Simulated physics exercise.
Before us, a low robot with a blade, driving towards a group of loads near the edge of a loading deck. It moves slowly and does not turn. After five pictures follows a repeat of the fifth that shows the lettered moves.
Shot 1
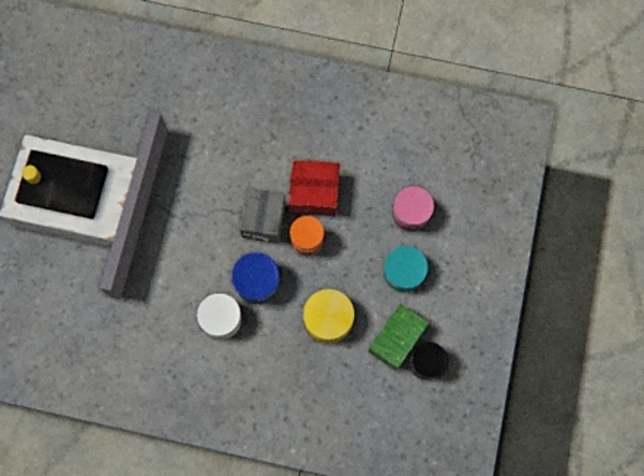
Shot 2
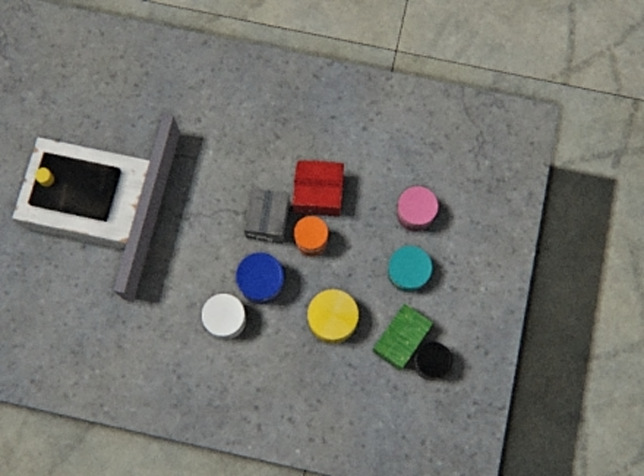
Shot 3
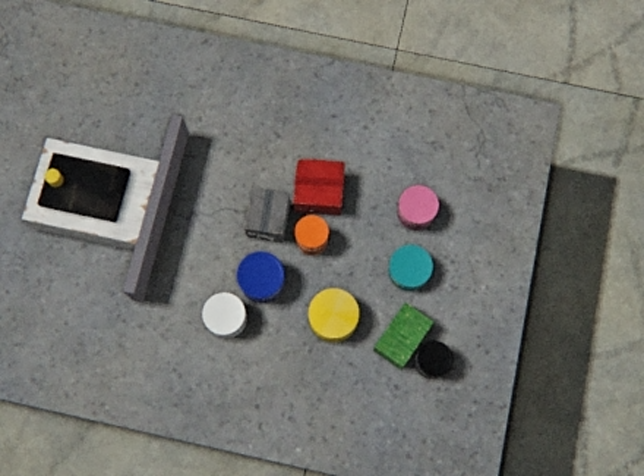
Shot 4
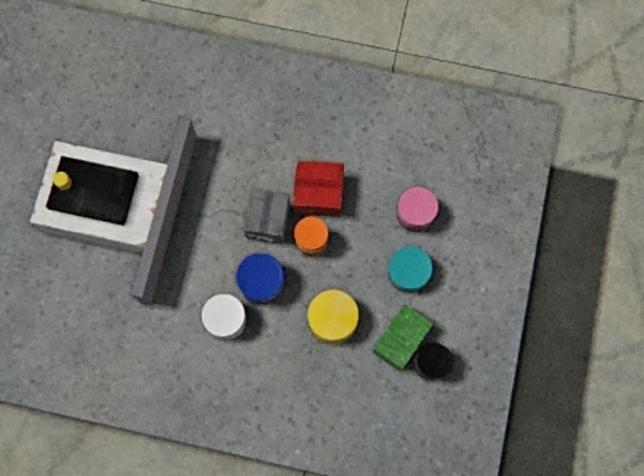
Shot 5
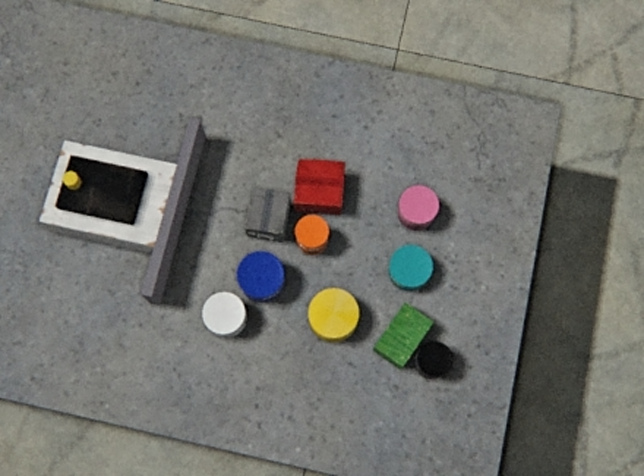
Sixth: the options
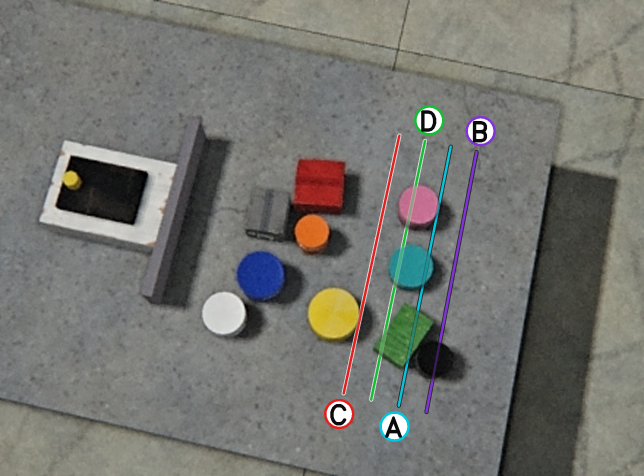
A low white robot with a dark blade creeping right across a grey deck towards a group of motionless coloured pails and blocks.
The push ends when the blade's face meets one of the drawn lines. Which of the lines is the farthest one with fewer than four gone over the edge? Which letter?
Line B.
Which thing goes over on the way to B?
It is the black pail.
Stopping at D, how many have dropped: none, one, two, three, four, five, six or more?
In all, none.
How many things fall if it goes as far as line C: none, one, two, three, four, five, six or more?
In all, none.
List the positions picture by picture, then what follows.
The first picture shows pink pail (413, 210); green crate (398, 337); white pail (220, 317).
The second picture shows robot (80, 187); yellow canister (333, 317).
The third picture shows robot (90, 188); blue pail (262, 278).
The fourth picture shows robot (98, 191); black pail (432, 363).
The fifth picture shows robot (108, 191); turquoise pail (410, 268); pink pail (418, 209); green crate (403, 336).
On the marked copy, A at (426, 272); B at (452, 277); C at (372, 260); D at (399, 266).
Taking B. A third of the way, robot (209, 213); white pail (279, 328); red parcel (340, 186).
Two thirds of the way, robot (310, 235); black pail (482, 386); green crate (462, 353).
When it is over, robot (388, 252); black pail over the edge; green crate (510, 388); one fallen.
As for the rest, A is within the limit but short; C is within the limit but short; D is within the limit but short.
